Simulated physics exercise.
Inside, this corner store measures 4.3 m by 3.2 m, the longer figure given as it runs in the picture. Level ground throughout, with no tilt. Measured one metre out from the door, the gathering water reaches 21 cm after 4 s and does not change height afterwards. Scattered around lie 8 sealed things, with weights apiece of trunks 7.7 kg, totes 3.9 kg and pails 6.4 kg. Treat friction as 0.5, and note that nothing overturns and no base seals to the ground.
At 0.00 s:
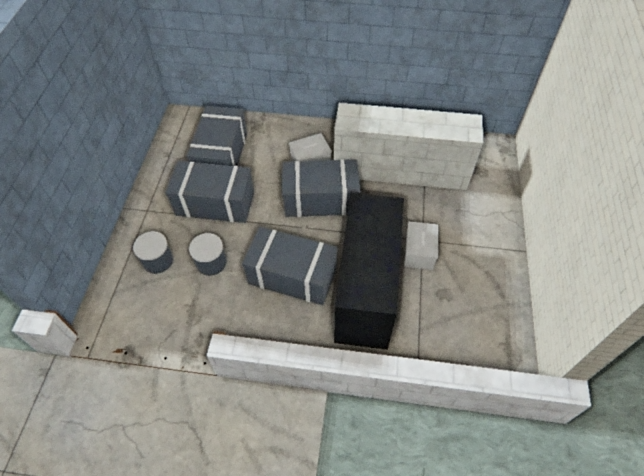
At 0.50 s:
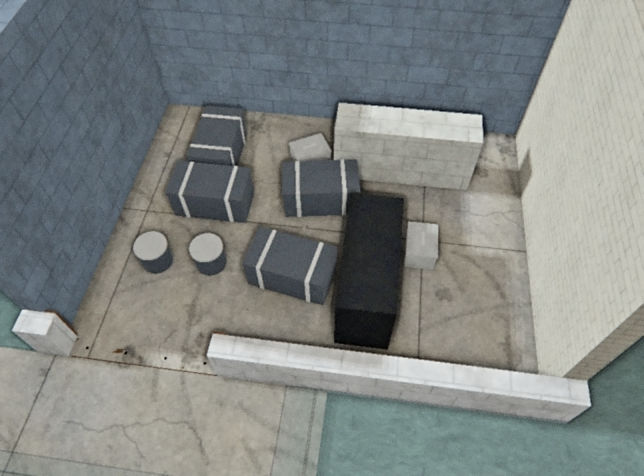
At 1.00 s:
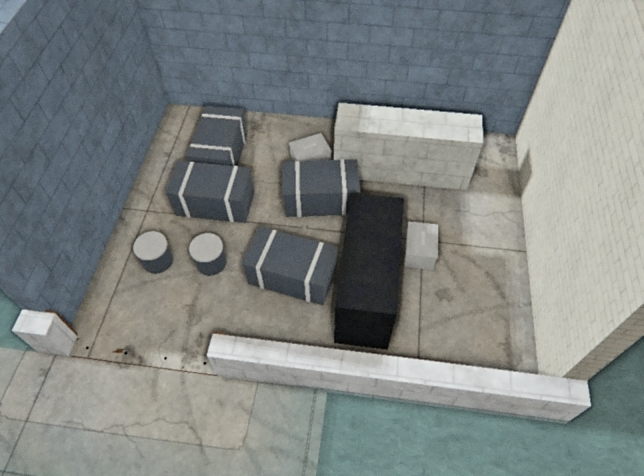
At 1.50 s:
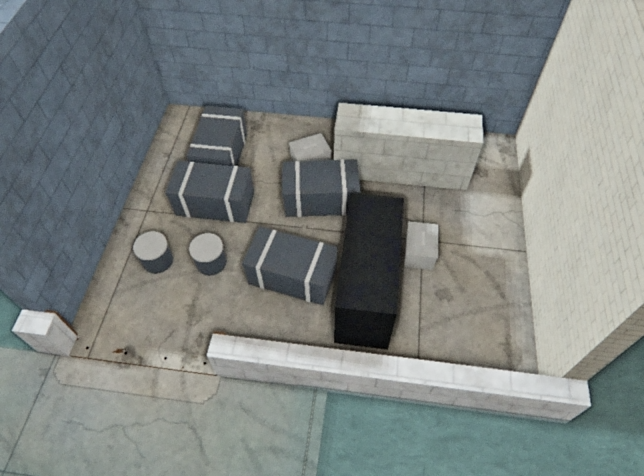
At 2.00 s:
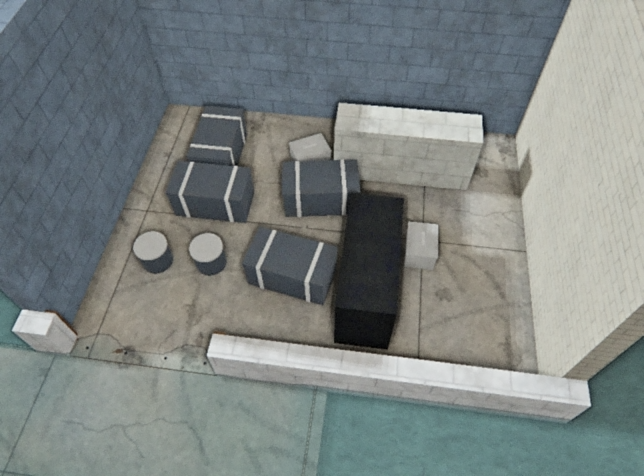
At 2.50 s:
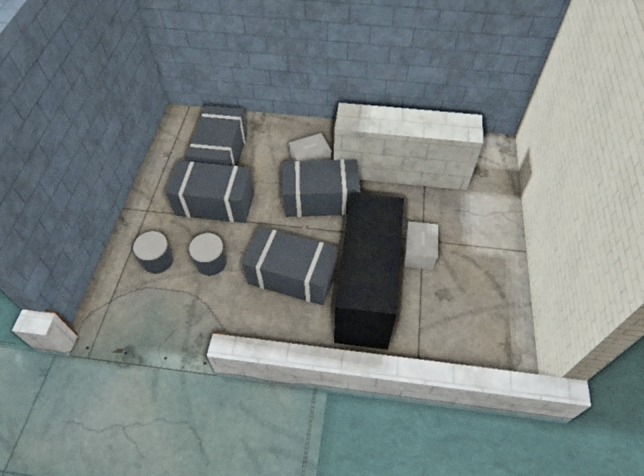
The video shows strapped dark boxes, two round containers and a long black block in a walled yard as shallow greenish water spreads across the pavement outside, then creeps through the gap at lower left; the objects stay still.
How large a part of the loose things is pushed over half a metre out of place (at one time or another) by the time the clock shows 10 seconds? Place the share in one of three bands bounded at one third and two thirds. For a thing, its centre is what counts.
It goes in the band two thirds or more.
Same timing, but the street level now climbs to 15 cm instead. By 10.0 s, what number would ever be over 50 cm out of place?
With that change, 6 of them.
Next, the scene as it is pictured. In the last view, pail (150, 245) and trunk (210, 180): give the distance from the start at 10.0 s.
In that order: 250 cm, 150 cm.
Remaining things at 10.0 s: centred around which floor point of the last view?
Near (408, 212).
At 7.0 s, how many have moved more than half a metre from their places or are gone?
By that point, 7.
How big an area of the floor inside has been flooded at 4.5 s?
About 5.0 m2.
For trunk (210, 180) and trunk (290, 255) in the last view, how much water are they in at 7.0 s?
Some 10 cm at the first, some 5 cm at the second.
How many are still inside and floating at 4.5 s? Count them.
At that time, 0.
After 3.5 s 0 of 8 are over 50 cm from their spots; 0 afloat.
After 4.5 s 2 of 8 are over 50 cm from their spots; 0 afloat.
After 7.0 s 7 of 8 are over 50 cm from their spots; 7 afloat.
After 10.0 s 8 of 8 are over 50 cm from their spots, and 8 have been at some point; 7 afloat.
